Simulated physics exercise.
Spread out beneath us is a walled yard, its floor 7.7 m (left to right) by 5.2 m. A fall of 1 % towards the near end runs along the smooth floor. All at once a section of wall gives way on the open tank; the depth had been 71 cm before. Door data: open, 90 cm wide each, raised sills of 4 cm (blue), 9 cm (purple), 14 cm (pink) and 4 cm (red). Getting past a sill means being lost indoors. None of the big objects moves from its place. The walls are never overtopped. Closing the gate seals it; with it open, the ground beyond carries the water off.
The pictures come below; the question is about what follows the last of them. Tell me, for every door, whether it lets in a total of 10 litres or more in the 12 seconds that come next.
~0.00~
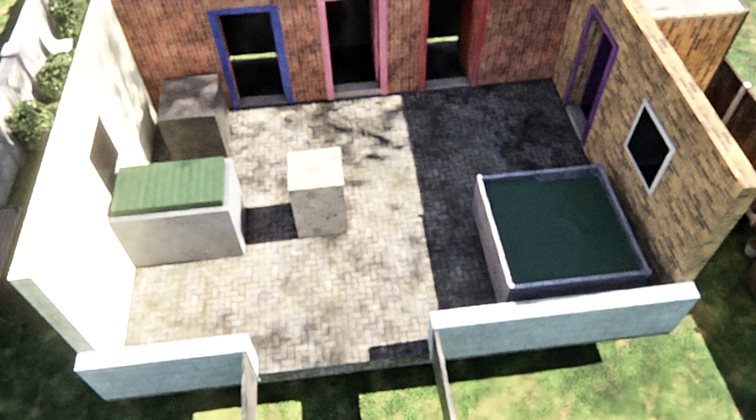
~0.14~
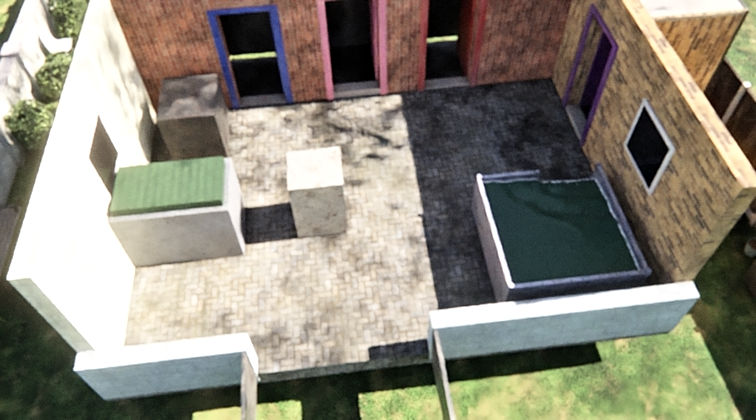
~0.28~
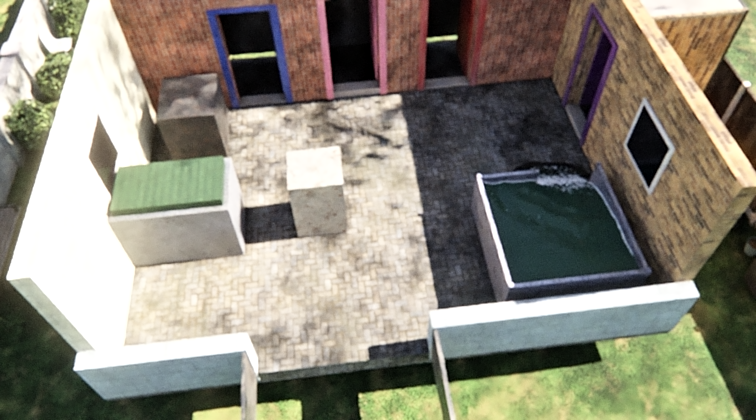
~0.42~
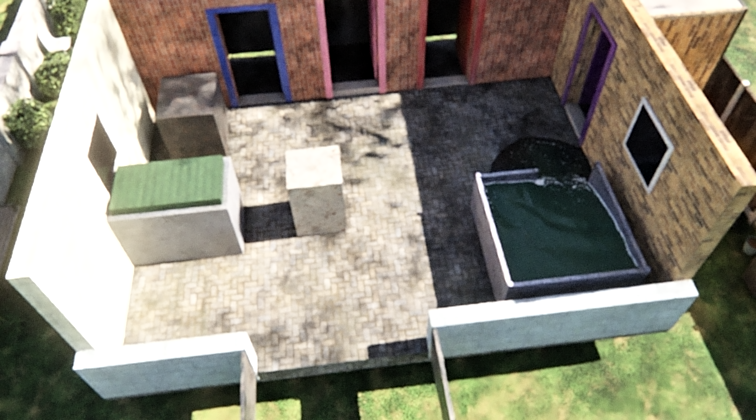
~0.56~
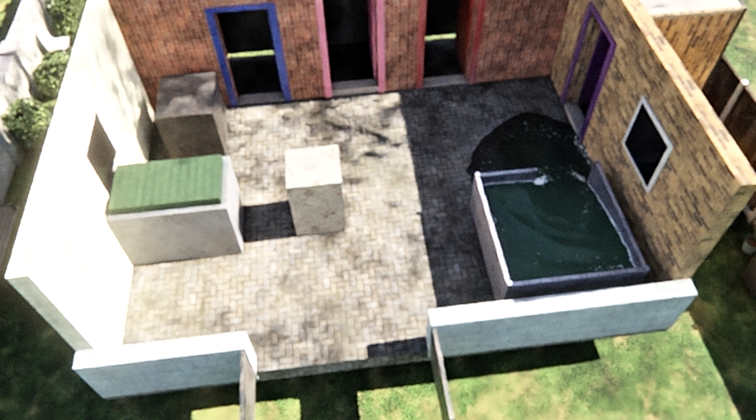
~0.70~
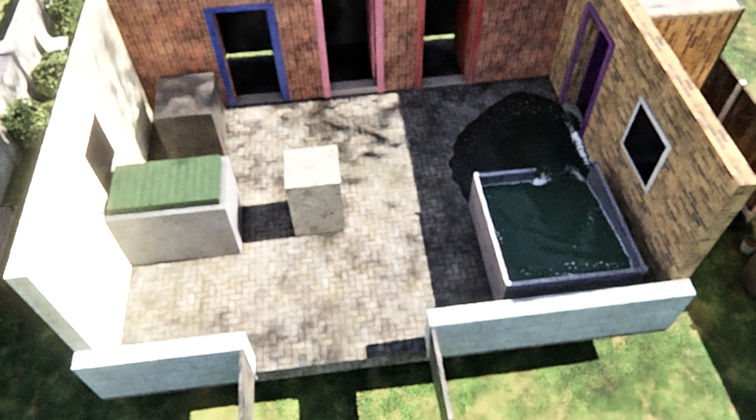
For every door: The blue door does; the purple door does; the pink door does not; the red door does.
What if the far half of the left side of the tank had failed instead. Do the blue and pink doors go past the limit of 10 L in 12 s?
Door blue goes beyond, door pink stays within.
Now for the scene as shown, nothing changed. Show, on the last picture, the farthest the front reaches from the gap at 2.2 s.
(354, 98).
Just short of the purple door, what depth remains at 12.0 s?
Depth: ~ 6.0 cm.
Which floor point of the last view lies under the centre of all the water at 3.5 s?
Balance point at about (496, 174).
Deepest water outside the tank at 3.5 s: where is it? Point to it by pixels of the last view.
Location: Approx. (557, 105).
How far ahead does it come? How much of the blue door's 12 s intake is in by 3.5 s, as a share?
Share: ~ 0 %.
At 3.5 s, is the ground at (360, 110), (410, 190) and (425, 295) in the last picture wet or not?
Listed in sequence, the spots are drenched, bone dry and bone dry.
After 1.4 s water covers 20 % of the floor and is deepest (48 cm) near (546, 79); blue door not reached, purple door 18 cm at the sill, 9 L in, pink door not reached, red door 10 cm at the sill, 3 L in.
After 2.2 s water covers 25 % of the floor and is deepest (42 cm) near (528, 81); blue door not reached, purple door 16 cm at the sill, 31 L in, pink door 3 cm at the sill, 0 L in, red door 17 cm at the sill, 43 L in.
After 3.5 s water covers 40 % of the floor and is deepest (26 cm) near (557, 105); blue door 5 cm at the sill, 0 L in, purple door 17 cm at the sill, 57 L in, pink door 9 cm at the sill, 0 L in, red door 12 cm at the sill, 99 L in.
After 7.0 s water covers 80 % of the floor and is deepest (22 cm) near (173, 115); blue door 6 cm at the sill, 16 L in, purple door 12 cm at the sill, 115 L in, pink door 5 cm at the sill, 0 L in, red door 8 cm at the sill, 164 L in.
After 12.0 s water covers 90 % of the floor and is deepest (10 cm) near (303, 191); blue door 8 cm at the sill, 82 L in, purple door 6 cm at the sill, 121 L in, pink door 6 cm at the sill, 0 L in, red door 5 cm at the sill, 181 L in.
